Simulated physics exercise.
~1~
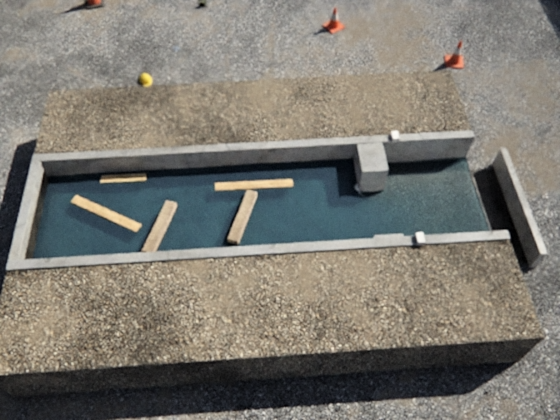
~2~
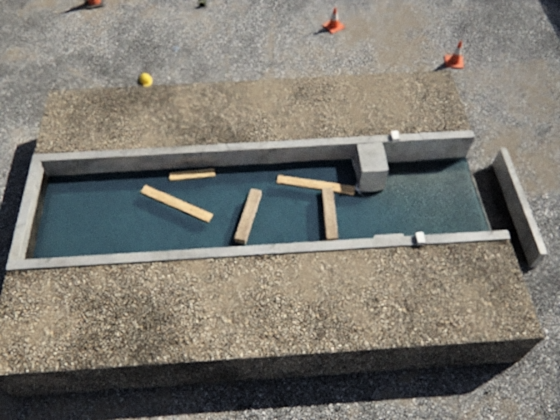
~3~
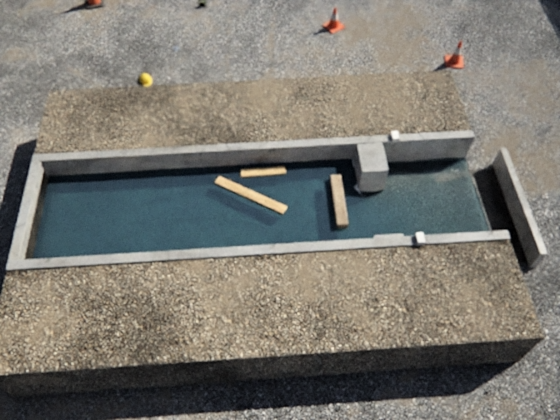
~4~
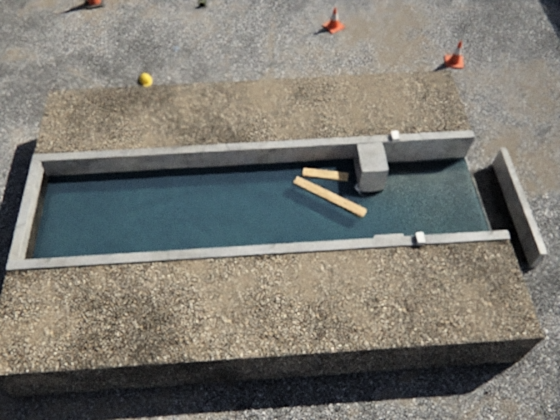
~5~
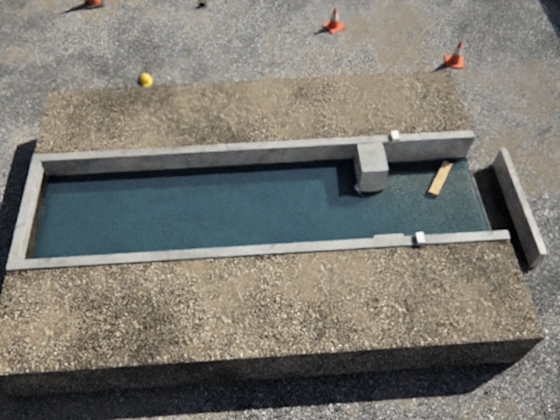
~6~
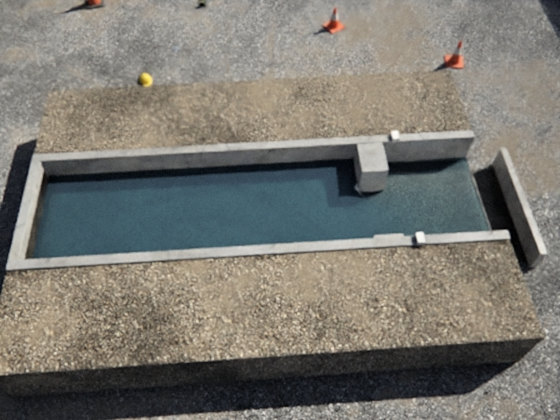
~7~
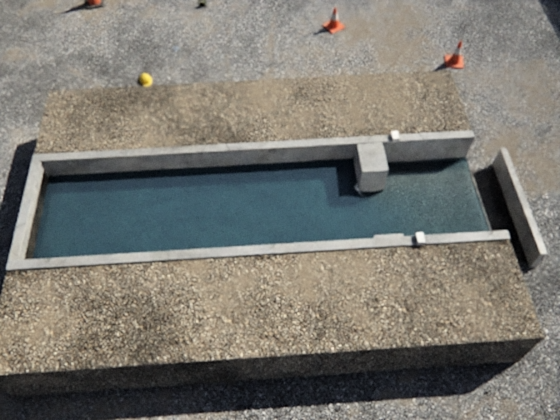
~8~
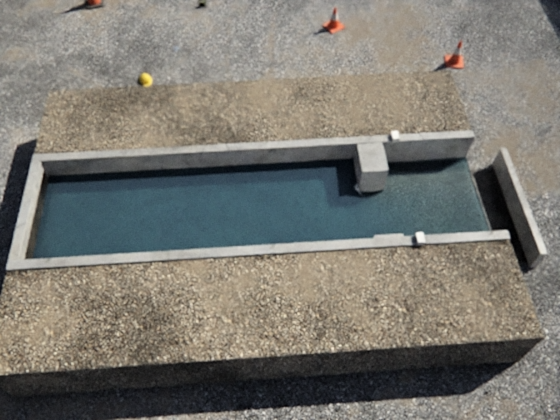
We see a concrete-walled channel of dark water set in gravelly ground, with five loose wooden planks drifting right, turning as they go. One after another they pass the block and white marks near the right end and disappear, leaving the water clear of wood.
